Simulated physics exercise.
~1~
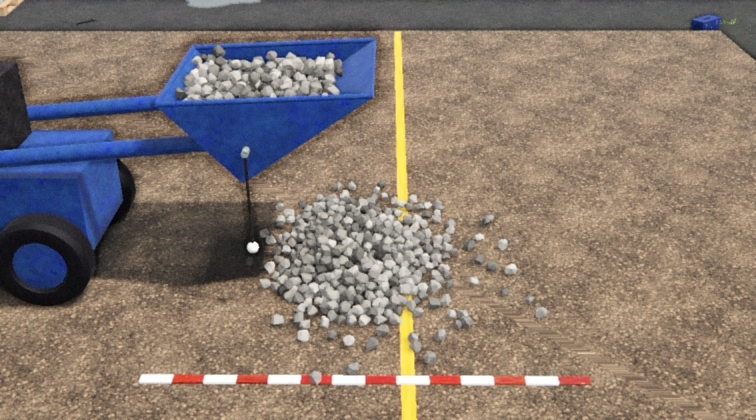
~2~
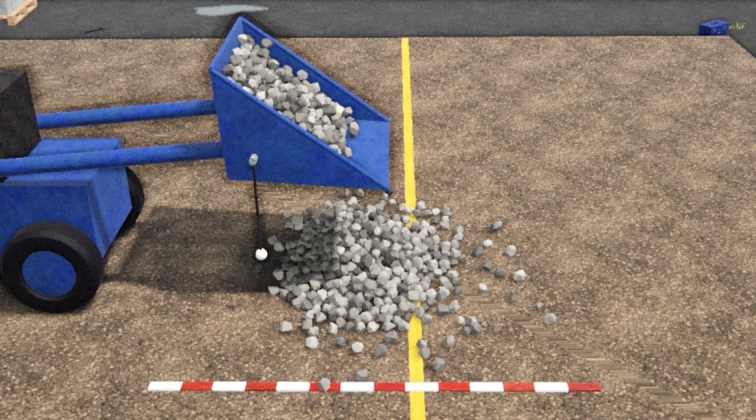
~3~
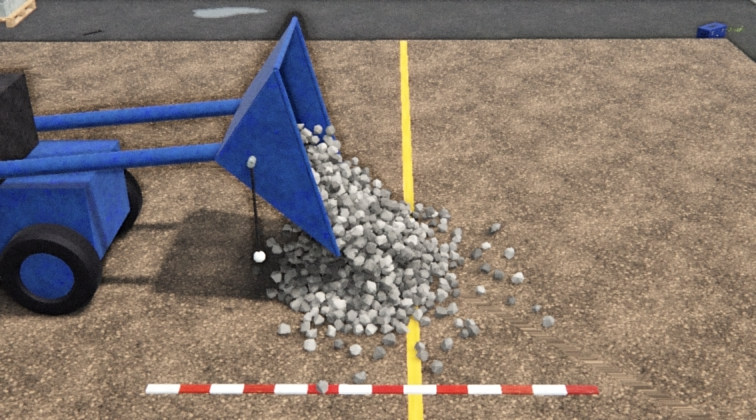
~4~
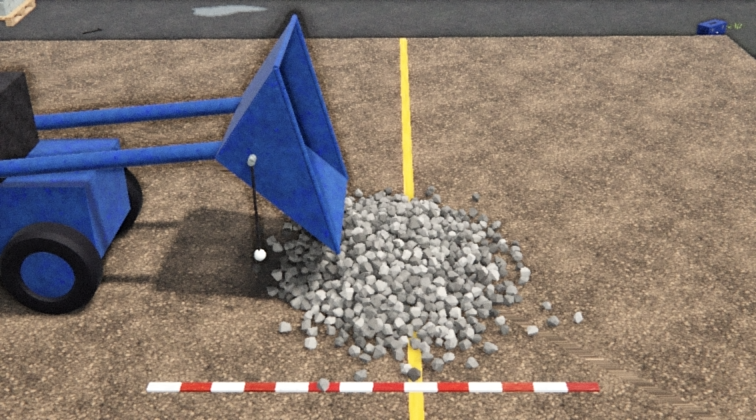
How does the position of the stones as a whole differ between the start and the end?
At the start the stones were split between the blue bucket and the pile on the ground below it. By the end they were all on the ground in one larger heap, so their middle was lower and further to the right.
